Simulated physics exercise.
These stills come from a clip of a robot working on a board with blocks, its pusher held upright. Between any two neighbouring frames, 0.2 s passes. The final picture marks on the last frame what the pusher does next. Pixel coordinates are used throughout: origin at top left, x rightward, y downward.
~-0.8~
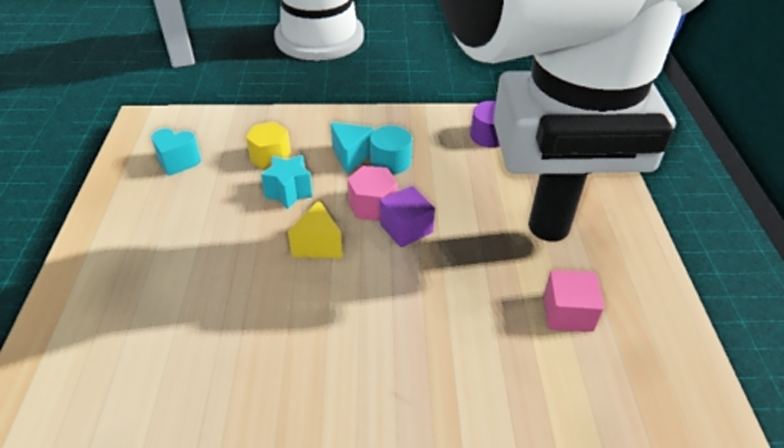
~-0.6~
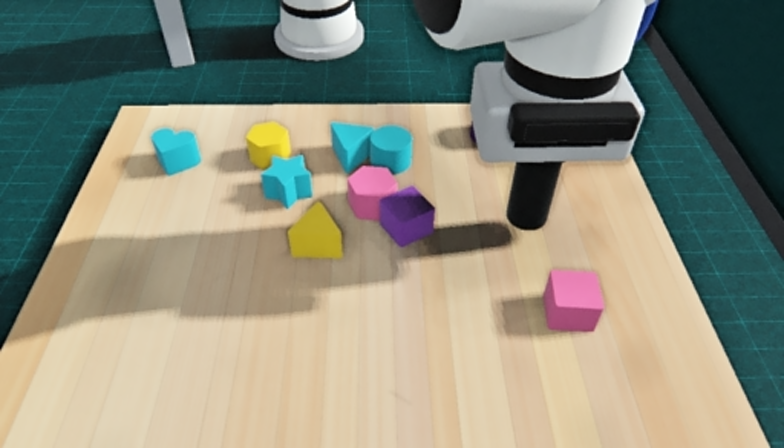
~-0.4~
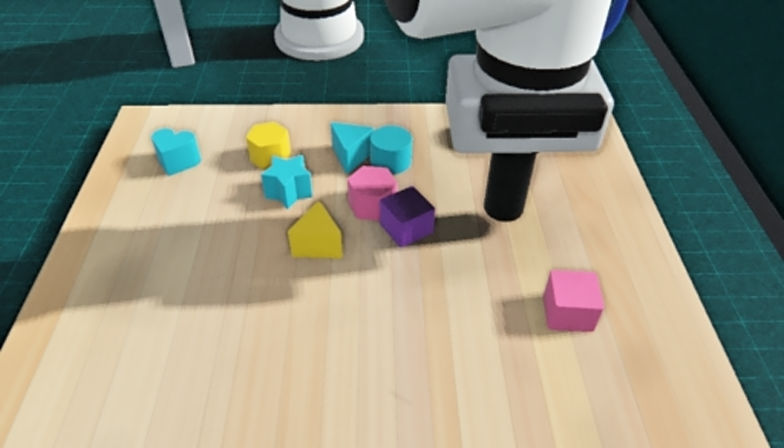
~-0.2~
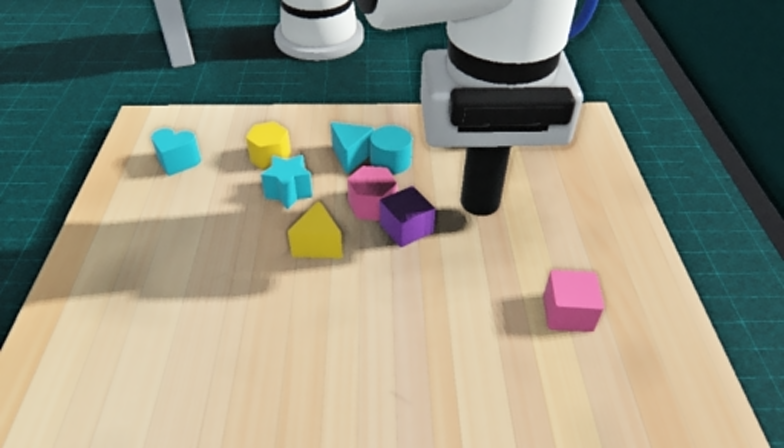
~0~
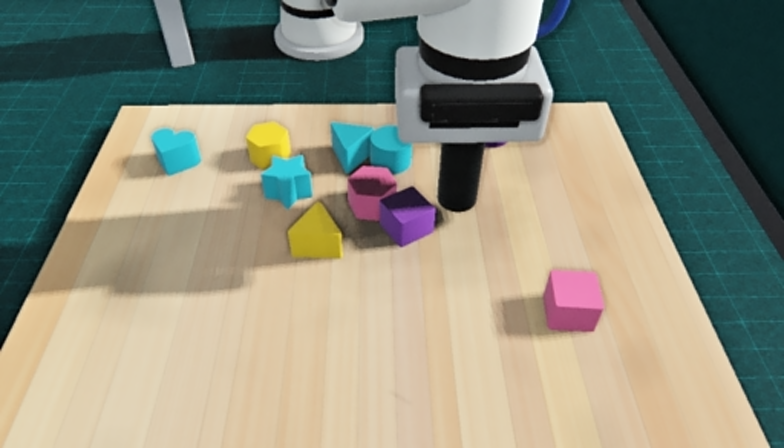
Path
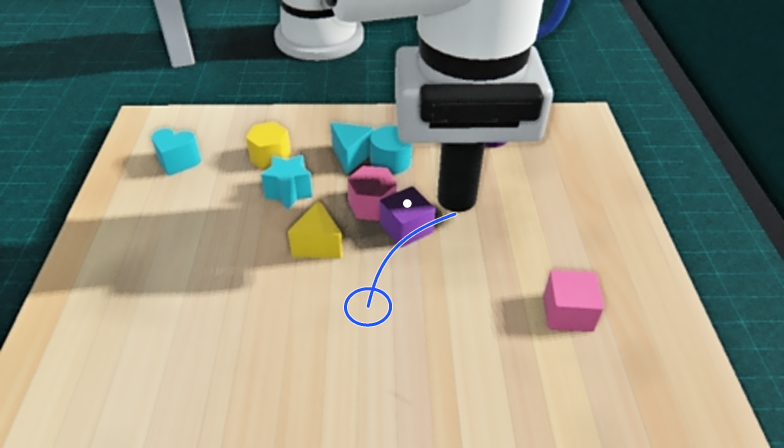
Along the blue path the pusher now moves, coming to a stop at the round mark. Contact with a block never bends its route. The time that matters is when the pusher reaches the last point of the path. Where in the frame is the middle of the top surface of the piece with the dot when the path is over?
It is going to be at (342, 227).
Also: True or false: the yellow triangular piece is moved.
True
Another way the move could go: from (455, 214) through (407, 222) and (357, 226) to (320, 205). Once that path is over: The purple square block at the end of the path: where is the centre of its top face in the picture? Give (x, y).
Put as a pixel place, it's (343, 231).
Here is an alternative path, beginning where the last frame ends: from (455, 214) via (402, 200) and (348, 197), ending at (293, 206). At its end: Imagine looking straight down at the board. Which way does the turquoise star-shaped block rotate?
It turns round clockwise.
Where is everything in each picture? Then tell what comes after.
In the first frame, tip of the pusher at (548, 229), middles of tops, yellow triangular piece at (316, 222), pink six-sided block at (372, 181), purple square block at (407, 204).
In the second frame, pusher at (526, 218), nothing pushed.
In the third frame, pusher at (503, 210), nothing pushed.
In the fourth frame, pusher at (480, 204), nothing pushed.
In the fifth frame, pusher at (457, 200), yellow triangular piece at (316, 222), pink six-sided block at (372, 181), purple square block at (407, 204).
The line goes from (455, 214) by way of (414, 233) and (383, 264) to (368, 306); the dot is on the purple square block.
On the path given first. One third of the way, pusher at (414, 220); purple square block at (373, 214), turned 25° clockwise.
Two thirds of the way, pusher at (383, 251); yellow triangular piece at (304, 222), turned 35° clockwise; purple square block at (343, 226), turned 45° clockwise.
At the end, pusher at (368, 293); yellow triangular piece at (303, 222), turned 35° clockwise; pink six-sided block unmoved; purple square block at (342, 227), turned 50° clockwise.
